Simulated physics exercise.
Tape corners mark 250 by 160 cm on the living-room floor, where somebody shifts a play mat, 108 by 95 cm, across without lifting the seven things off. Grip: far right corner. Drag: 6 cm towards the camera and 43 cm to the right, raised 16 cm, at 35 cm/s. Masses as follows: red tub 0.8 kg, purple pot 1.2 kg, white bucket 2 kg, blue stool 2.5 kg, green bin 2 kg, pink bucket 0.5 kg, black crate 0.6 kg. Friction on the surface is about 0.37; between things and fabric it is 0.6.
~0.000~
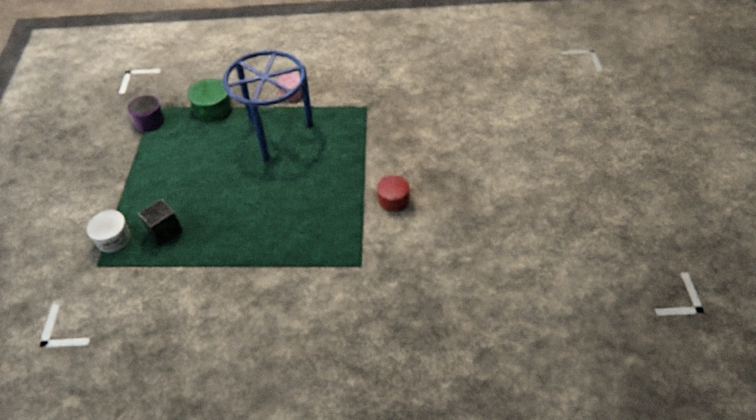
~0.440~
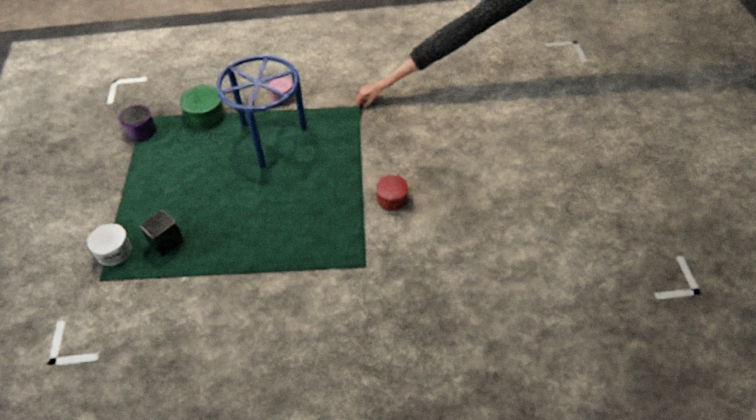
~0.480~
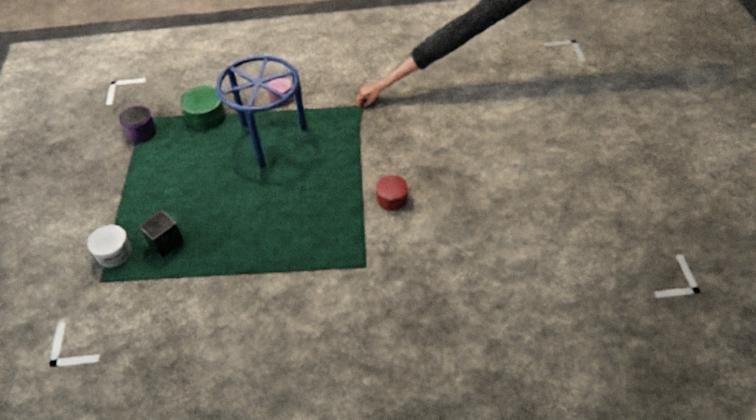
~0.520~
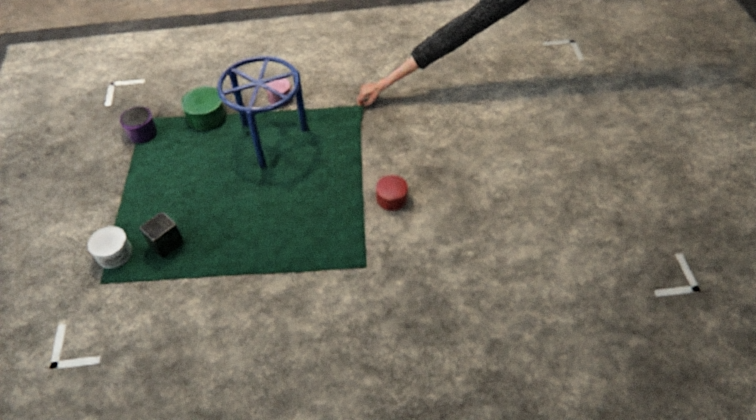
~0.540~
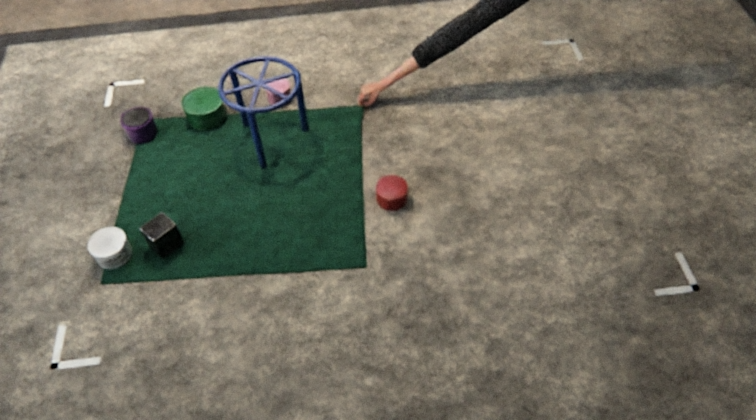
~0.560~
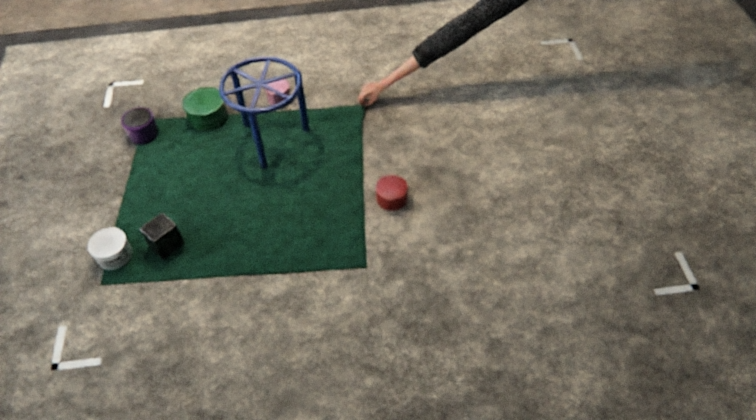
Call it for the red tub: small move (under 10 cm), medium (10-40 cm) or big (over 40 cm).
Small.
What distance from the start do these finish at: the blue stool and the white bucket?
Roughly blue stool 45 cm and white bucket 35 cm.
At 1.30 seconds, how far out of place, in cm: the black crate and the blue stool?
The black crate has shifted 15 cm and the blue stool 25 cm.
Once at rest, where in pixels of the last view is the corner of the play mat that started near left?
Around pixel (176, 243).
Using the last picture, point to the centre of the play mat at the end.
(324, 172), roughly.
By 0.9 s, middle of the play mat at (263, 184); green bin 16 cm off its start, purple pot 16 cm off its start, blue stool 15 cm off its start.
By 1.3 s, middle of the play mat at (285, 178); green bin 29 cm off its start, purple pot 29 cm off its start, blue stool 26 cm off its start.
By 1.7 s, middle of the play mat at (311, 174); green bin 42 cm off its start at (284, 90), purple pot 42 cm off its start at (220, 100), blue stool 40 cm off its start at (348, 77).
By 2.0 s, middle of the play mat at (324, 172); green bin 47 cm off its start, purple pot 47 cm off its start, blue stool 47 cm off its start.
By 2.6 s, middle of the play mat at (324, 172); red tub 1 cm off its start at (394, 186), green bin 47 cm off its start at (294, 88), purple pot 47 cm off its start at (231, 99), blue stool 47 cm off its start at (362, 74).
